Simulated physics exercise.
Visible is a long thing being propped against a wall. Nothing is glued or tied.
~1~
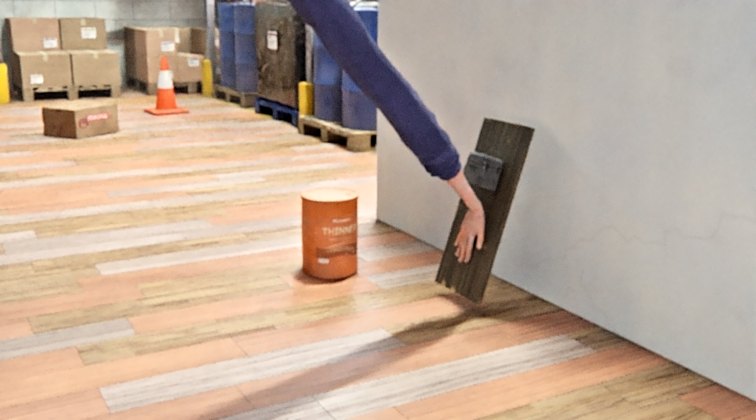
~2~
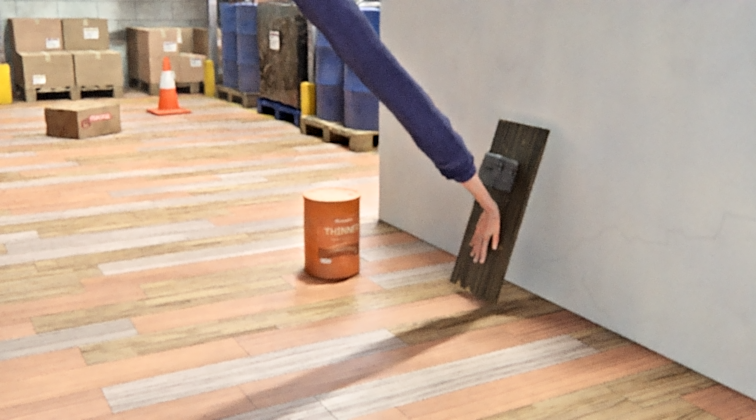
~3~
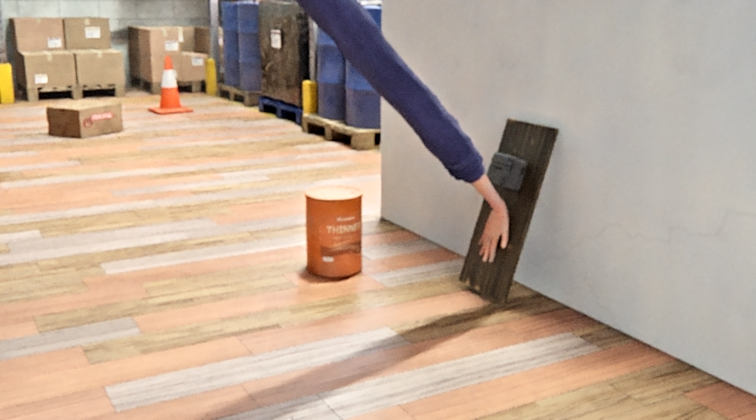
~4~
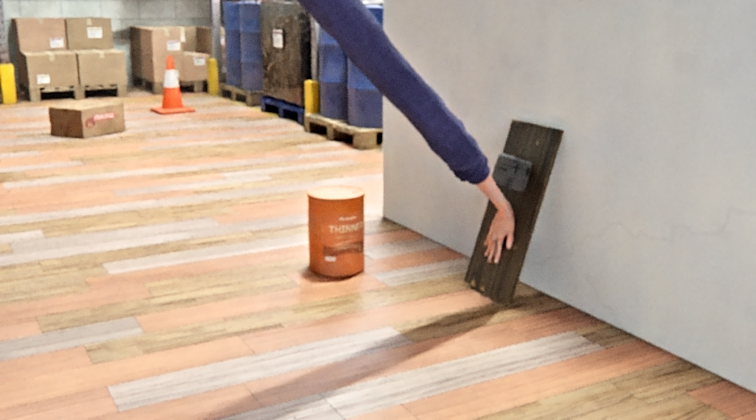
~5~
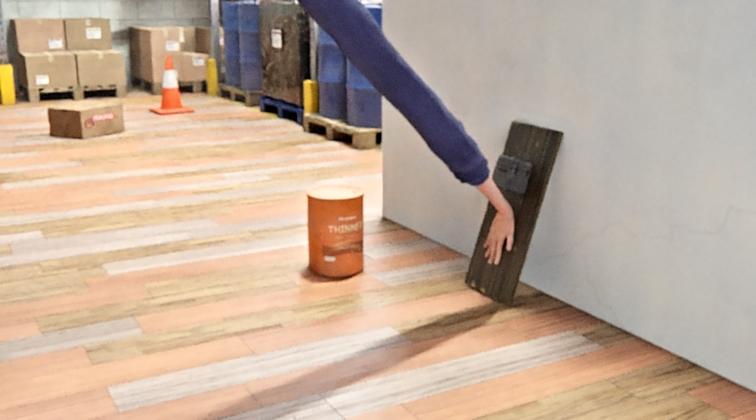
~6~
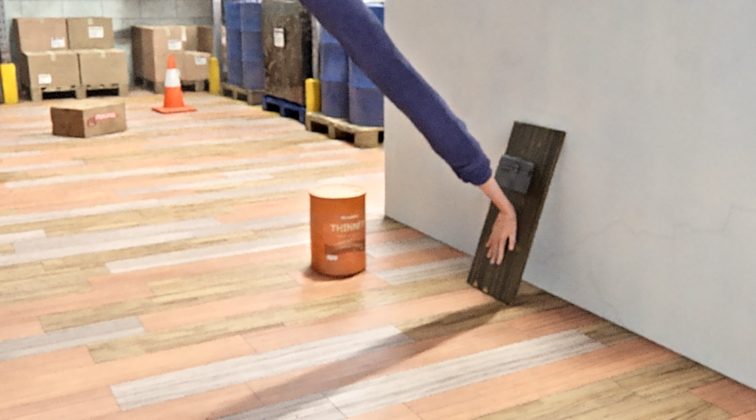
In a warehouse, a hand moves a dark board right and leans it against a wall.
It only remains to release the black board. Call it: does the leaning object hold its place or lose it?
It holds its place.
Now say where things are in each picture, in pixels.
Not yet at the wall; black board (483, 209); orange pail (330, 232), in the first frame.
Not yet at the wall; black board (498, 209); orange pail (332, 232), in the second frame.
Not yet at the wall; black board (507, 208); orange pail (334, 230), in the third frame.
Not yet at the wall; black board (512, 209); orange pail (336, 230), in the fourth frame.
Leant on the wall, still held; black board (512, 211); orange pail (336, 230), in the fifth frame.
Leant on the wall, still held; black board (514, 211); orange pail (338, 229), in the sixth frame.
Then, 0.30 s past the last view, nothing moves.
Then, 0.70 s past the last view, black board resting near (514, 211).
Finally, both still in place. Final places as the last picture's camera would see them, black board near (514, 211). The board stays up.
